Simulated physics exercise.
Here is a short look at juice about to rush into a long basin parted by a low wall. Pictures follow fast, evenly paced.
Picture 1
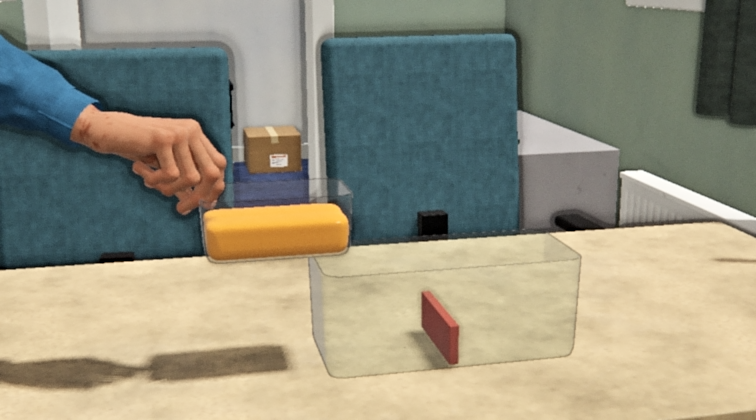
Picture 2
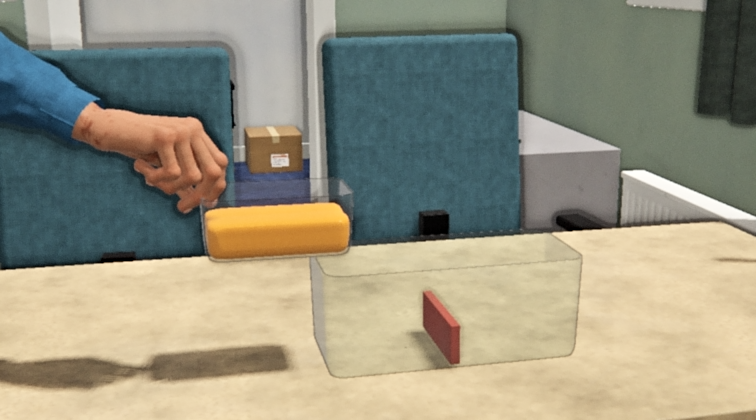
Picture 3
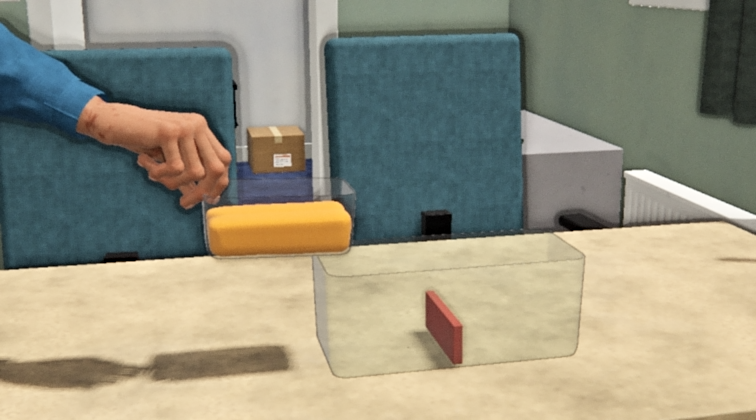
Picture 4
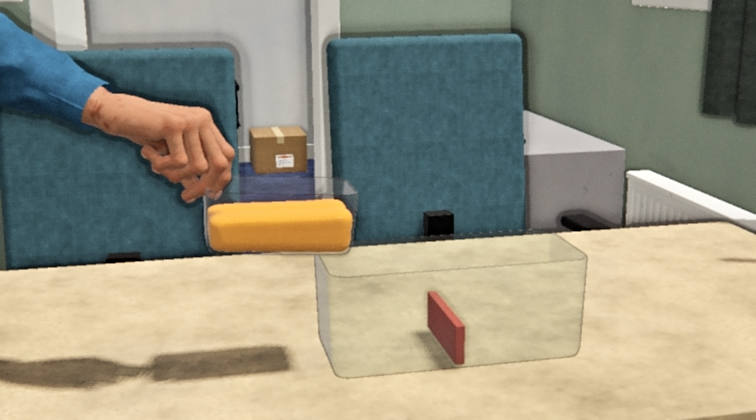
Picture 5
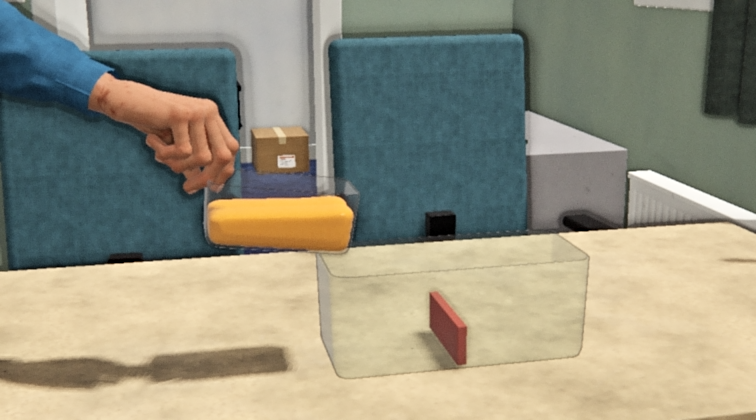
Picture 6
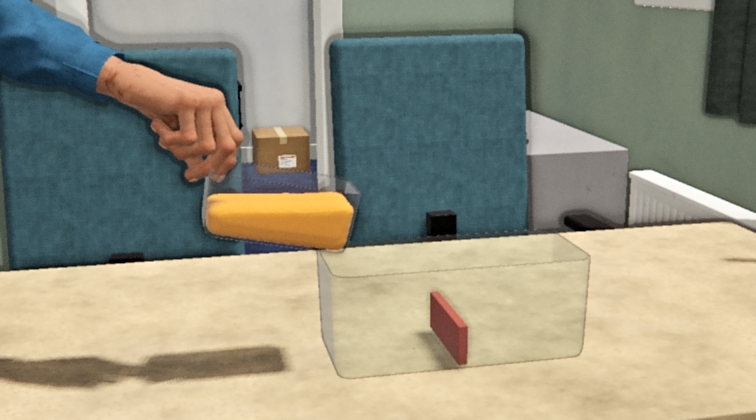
A hand holding a small clear container of orange juice stayed almost level at first, then tilted it slightly to the right above a long, see-through basin with a low red wall inside.
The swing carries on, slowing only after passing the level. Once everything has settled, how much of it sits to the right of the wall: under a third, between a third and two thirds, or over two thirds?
The share right of the wall is going to stay short of a third.
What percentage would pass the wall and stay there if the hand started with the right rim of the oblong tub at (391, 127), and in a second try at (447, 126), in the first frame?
One after the other: 90 %, 80 %.
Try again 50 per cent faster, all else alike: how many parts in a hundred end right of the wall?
Around 40 per cent ends up there.
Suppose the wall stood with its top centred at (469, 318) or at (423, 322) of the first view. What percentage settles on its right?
First try: Roughly 10 per cent; second try: 55 per cent.
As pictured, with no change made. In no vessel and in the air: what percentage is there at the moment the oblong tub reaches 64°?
Around 35 in a hundred, more or less.
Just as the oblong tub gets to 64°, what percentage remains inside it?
55 %.
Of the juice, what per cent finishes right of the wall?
It is close to 15 per cent.
A moment on, the oblong tub is tipped part way and 57 per cent is still to pour, 8 is left of the wall and 0 right of it.
Next, the oblong tub is tipped on its side and 12 per cent is still to pour, 60 is left of the wall and 16 right of it.
Then the oblong tub is tipped right over and 0 per cent is still to pour, 81 is left of the wall and 16 right of it.
Later the oblong tub is tipped right over and 0 per cent is still to pour, 83 is left of the wall and 17 right of it.
In the end 82 per cent lies left of the wall, 17 right of it and 0 outside.
